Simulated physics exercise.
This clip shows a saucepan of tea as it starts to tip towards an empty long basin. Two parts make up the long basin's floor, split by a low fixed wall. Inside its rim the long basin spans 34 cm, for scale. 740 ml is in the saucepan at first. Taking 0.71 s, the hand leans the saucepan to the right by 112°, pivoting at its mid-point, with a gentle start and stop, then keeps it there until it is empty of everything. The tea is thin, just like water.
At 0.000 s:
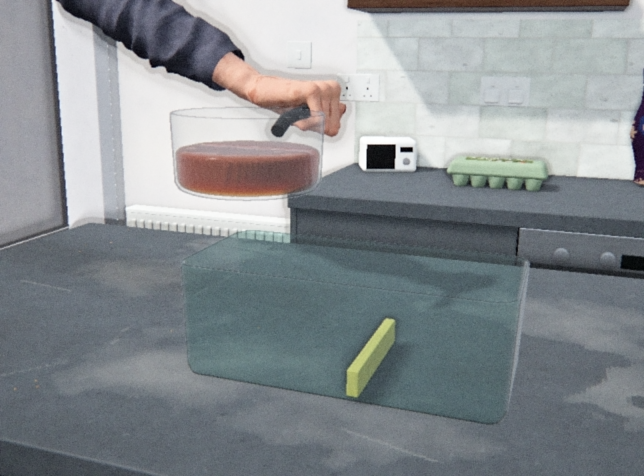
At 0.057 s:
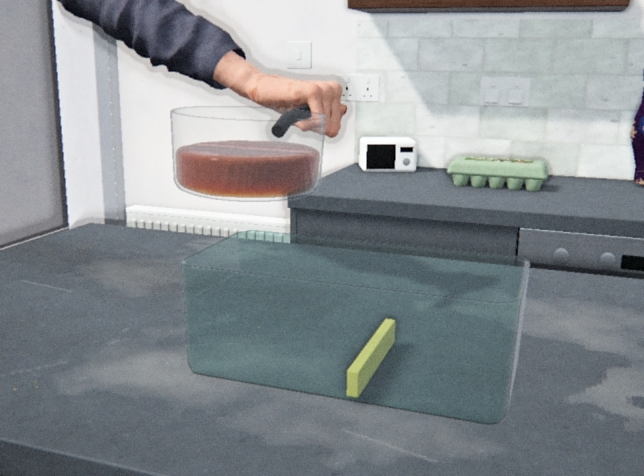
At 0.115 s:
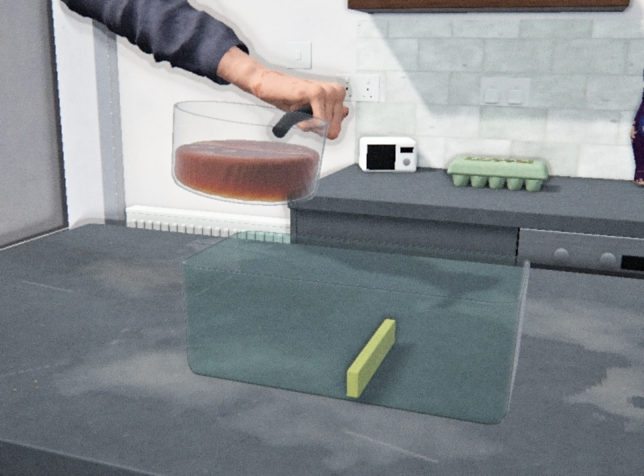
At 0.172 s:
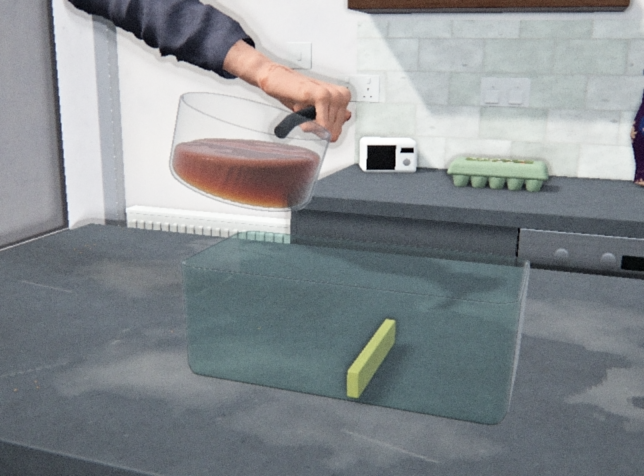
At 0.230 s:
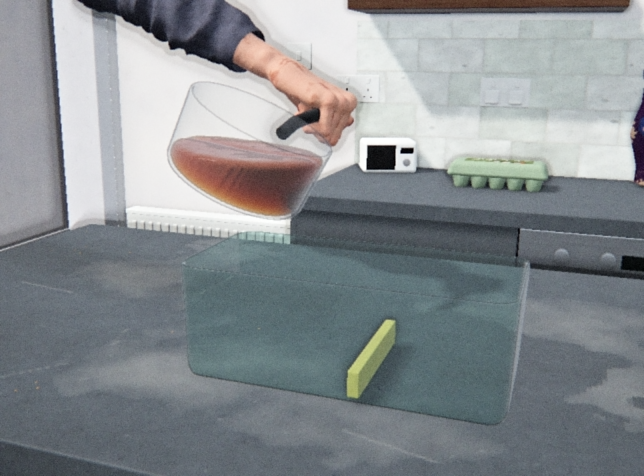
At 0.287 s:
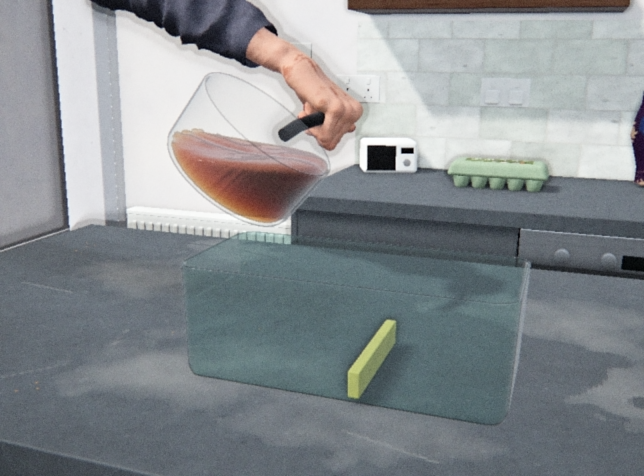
In a kitchen, a hand holds a clear saucepan of reddish-brown tea above an empty, see-through long basin with a yellow-green divider, then leans the pan rightward, slowly at first, while the liquid shifts inside it.
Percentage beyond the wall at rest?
24 per cent.
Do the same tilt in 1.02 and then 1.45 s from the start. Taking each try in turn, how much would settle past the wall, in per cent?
Try 1: Approx. 25 %; try 2: Approx. 30 %.
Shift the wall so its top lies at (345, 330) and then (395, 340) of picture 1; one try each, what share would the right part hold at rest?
The first try gives 40 percent and the second 15 percent.
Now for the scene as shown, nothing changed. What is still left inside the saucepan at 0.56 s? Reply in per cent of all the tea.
Still held: Roughly 24 % of the total.
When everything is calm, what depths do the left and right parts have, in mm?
Depths at rest: Left around 18 mm, right around 8 mm.
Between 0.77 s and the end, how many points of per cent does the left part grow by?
Close to 3% of the whole.
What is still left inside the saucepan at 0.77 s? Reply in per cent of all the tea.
Close to 5 percent of the whole amount.
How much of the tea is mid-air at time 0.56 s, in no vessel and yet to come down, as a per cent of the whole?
Share: Roughly 22 per cent.
After 0.56 s the tilt is 101° and 24 per cent is still to pour, 48 is left of the wall and 5 right of it.
After 0.77 s the tilt is 112° and 5 per cent is still to pour, 68 is left of the wall and 17 right of it.
After 0.98 s the tilt is 112° and 0 per cent is still to pour, 73 is left of the wall and 22 right of it.
After 1.21 s the tilt is 112° and 0 per cent is still to pour, 71 is left of the wall and 24 right of it.
In the end 71 per cent lies left of the wall, 24 right of it and 5 outside.
